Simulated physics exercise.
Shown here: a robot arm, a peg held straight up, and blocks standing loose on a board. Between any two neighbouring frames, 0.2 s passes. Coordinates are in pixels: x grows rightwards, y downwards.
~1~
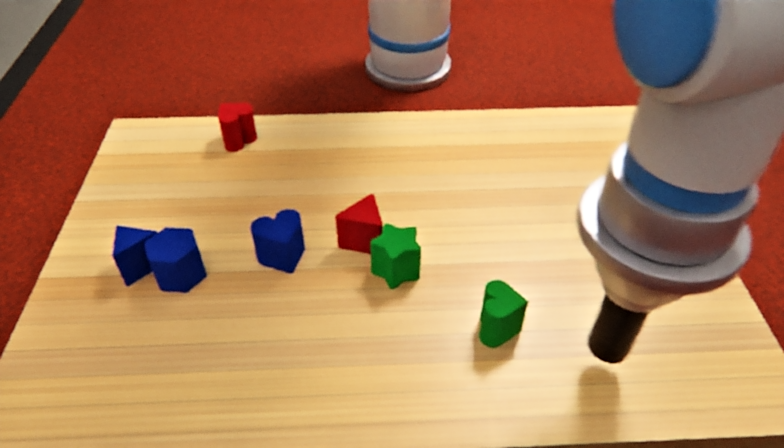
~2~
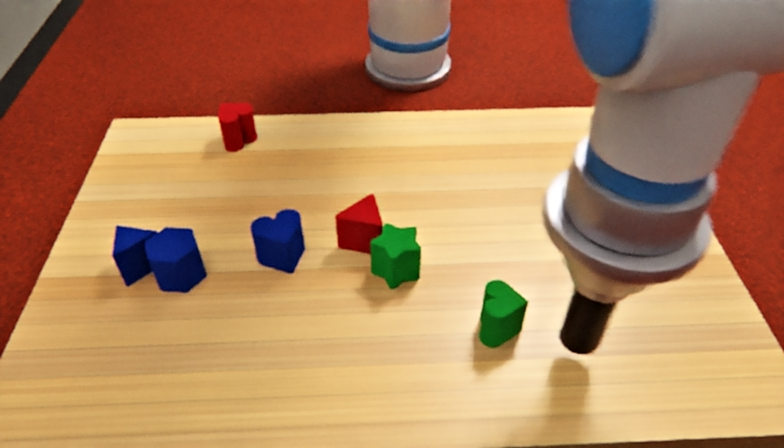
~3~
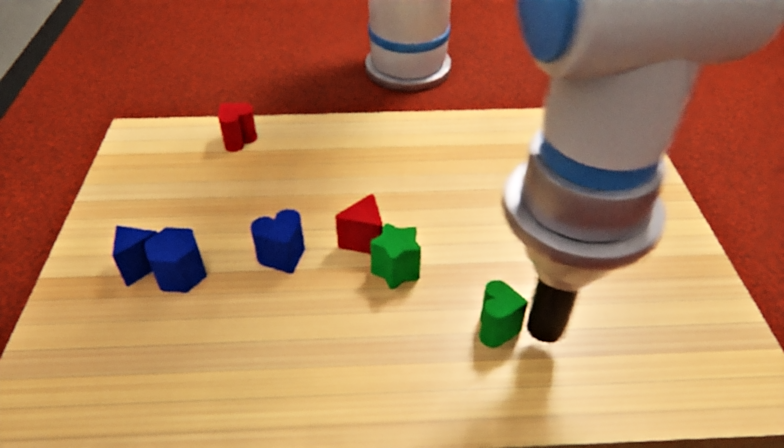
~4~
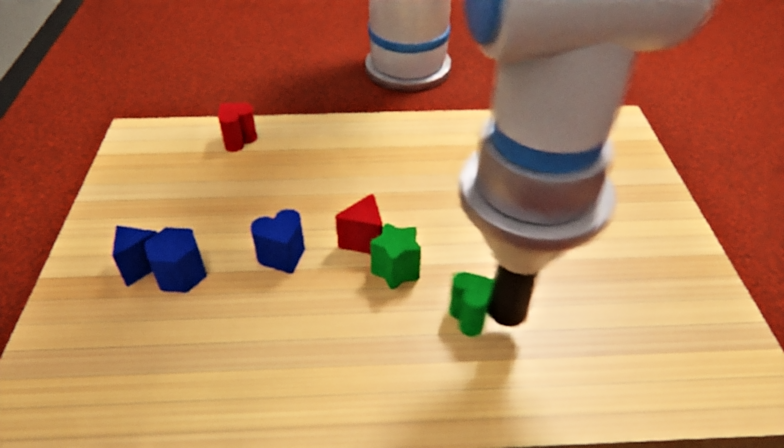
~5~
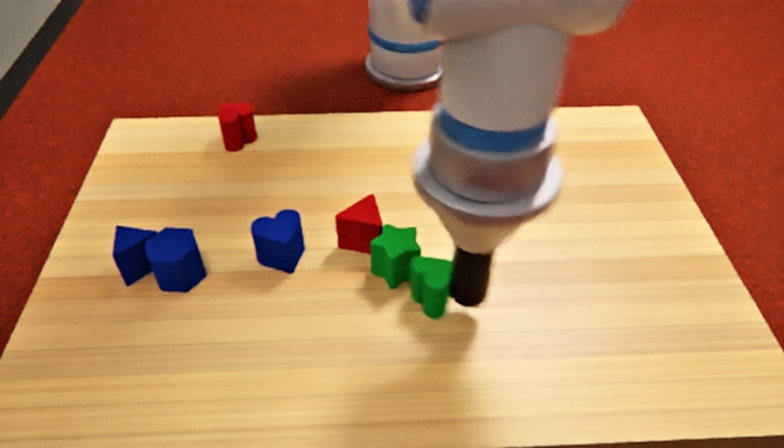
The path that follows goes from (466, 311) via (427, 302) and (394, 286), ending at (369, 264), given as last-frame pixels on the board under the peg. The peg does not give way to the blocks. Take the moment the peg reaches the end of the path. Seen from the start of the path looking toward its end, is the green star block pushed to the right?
Answer: Yes.
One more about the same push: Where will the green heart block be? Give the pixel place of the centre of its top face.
My estimate: (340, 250).
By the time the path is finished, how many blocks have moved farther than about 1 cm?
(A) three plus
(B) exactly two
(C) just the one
Correct choice: A.
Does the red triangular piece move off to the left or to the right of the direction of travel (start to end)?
Goes right.
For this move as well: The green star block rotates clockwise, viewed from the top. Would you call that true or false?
My answer: True.
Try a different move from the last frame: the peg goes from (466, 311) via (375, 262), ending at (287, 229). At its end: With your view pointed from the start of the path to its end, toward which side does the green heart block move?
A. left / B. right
Choice A: Left.
The first path, step by step. One third of the way, peg at (427, 284); red triangular piece at (361, 208); green star block at (388, 233), turned 30° clockwise; green heart block at (392, 262).
Two thirds of the way, peg at (393, 267); red triangular piece at (357, 200), turned 25° anticlockwise; green star block at (380, 223), turned 55° clockwise; green heart block at (357, 255), turned 15° anticlockwise.
At the end, peg at (368, 246); blue heart block in place; red triangular piece at (354, 185), turned 50° anticlockwise; green star block at (369, 207), turned 100° clockwise; green heart block at (340, 250), turned 50° anticlockwise.
